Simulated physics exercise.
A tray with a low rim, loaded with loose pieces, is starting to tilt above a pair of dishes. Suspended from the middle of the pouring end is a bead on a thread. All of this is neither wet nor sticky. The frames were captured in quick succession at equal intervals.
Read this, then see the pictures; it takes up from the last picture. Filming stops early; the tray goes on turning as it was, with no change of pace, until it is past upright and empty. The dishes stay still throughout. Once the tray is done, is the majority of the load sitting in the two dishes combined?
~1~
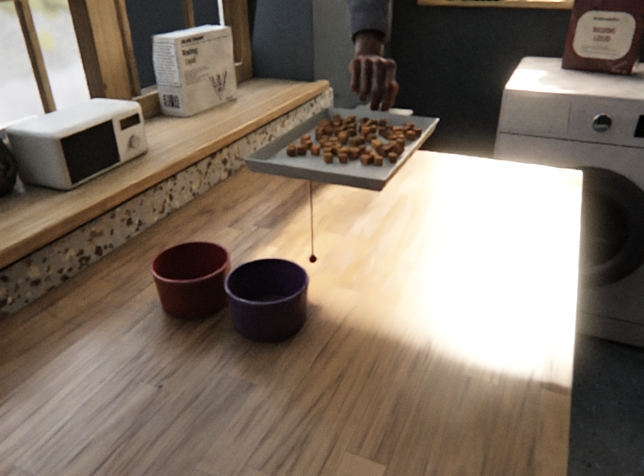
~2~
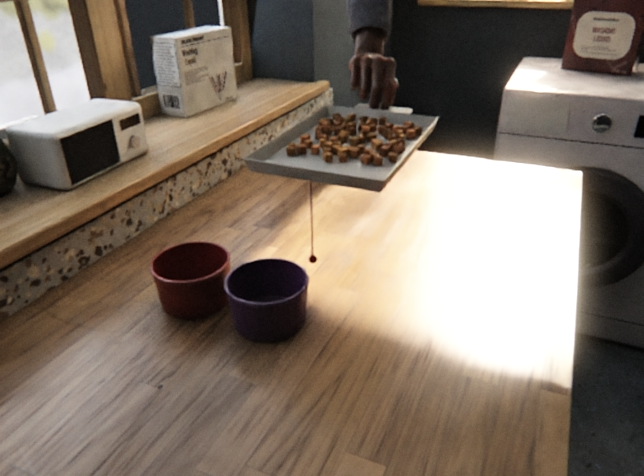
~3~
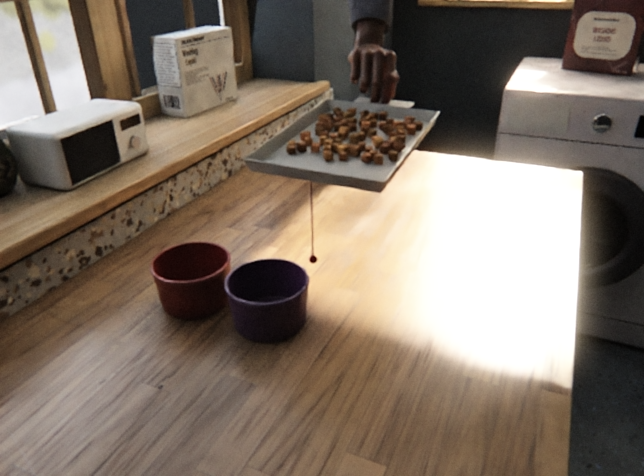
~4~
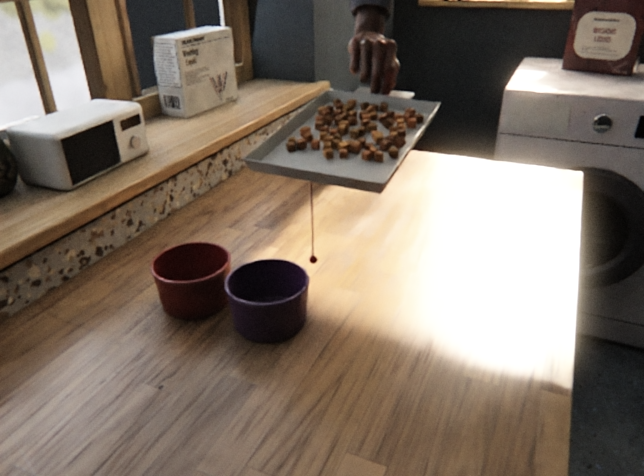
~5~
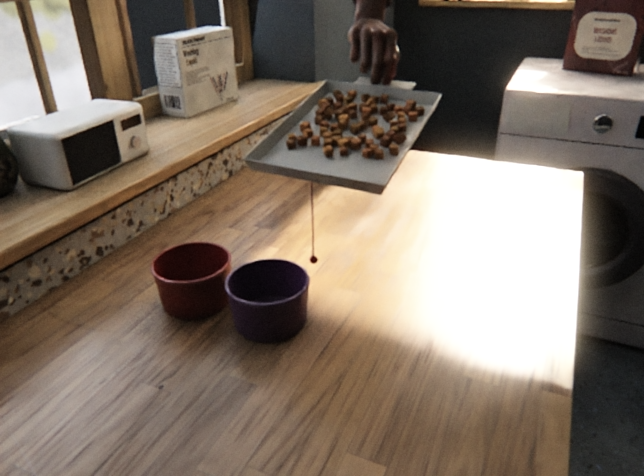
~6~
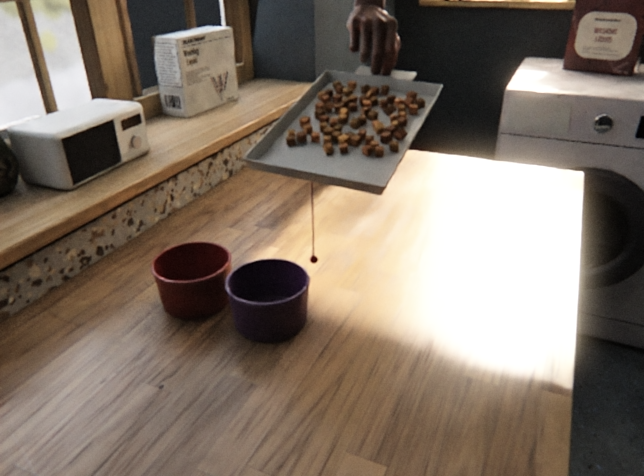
Looks like most of the load ends up spilled, you see.
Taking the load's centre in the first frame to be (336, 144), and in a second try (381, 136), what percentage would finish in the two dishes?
About 20 and 10 per cent.
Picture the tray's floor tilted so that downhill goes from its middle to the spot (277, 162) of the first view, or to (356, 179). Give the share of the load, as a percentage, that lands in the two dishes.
Respectively 30 and 0 in a hundred.
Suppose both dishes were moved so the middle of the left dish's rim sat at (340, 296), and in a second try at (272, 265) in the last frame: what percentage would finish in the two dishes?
Respectively 70 % and 50 %.
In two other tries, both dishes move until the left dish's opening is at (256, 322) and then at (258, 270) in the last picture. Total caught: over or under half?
In the first position a minority, in the second a majority.
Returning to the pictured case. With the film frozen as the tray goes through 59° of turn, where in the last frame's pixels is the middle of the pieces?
Close to (338, 159).
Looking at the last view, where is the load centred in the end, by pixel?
It settles centred around (336, 344).
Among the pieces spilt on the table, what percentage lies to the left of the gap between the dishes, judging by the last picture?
About 0 percent of the spill.
Just after the last frame, tray tipped steeply; almost all on the tray; just a few outside both; about a tenth in the air.
A moment on, tray tipped right over; the larger part on the tray; just a few in the right dish; about a tenth outside both; about a tenth in the air.
Further on, tray tipped past a quarter turn; roughly a quarter in the right dish; the larger part outside both.
When it is over, tray tipped past a quarter turn; roughly a quarter in the right dish; not one in the left dish; the larger part outside both.
